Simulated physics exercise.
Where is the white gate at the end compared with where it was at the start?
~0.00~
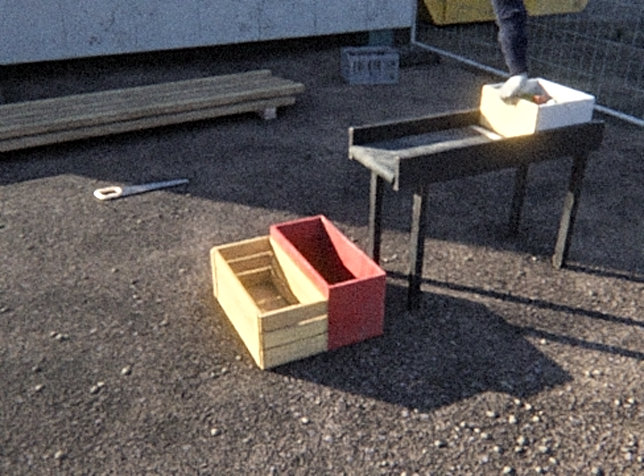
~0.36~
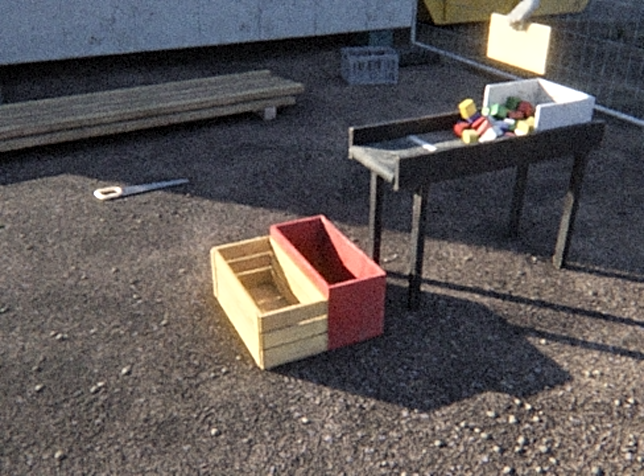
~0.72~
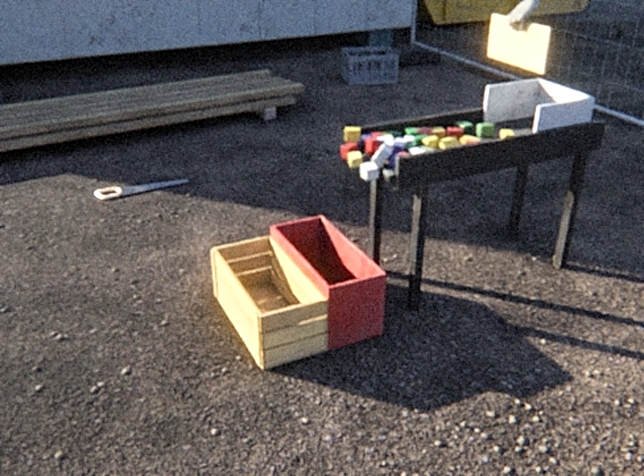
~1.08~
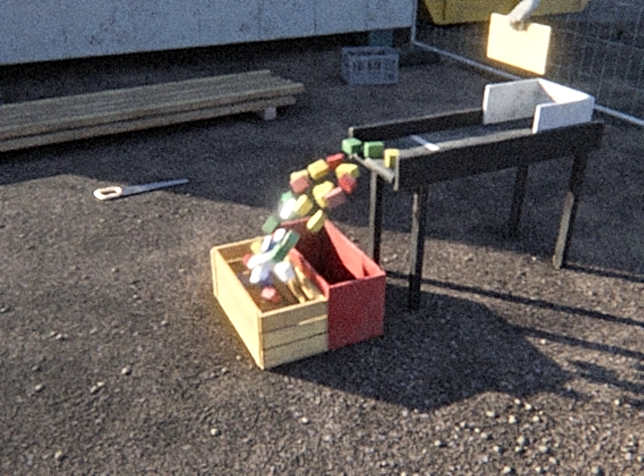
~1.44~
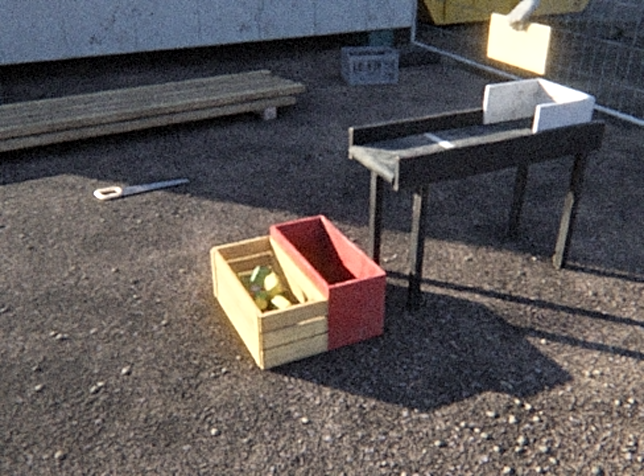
At the start the gate is down at the white pen on the belt, closing it off. By the end it is held up in the air above the pen, leaving the pen open.
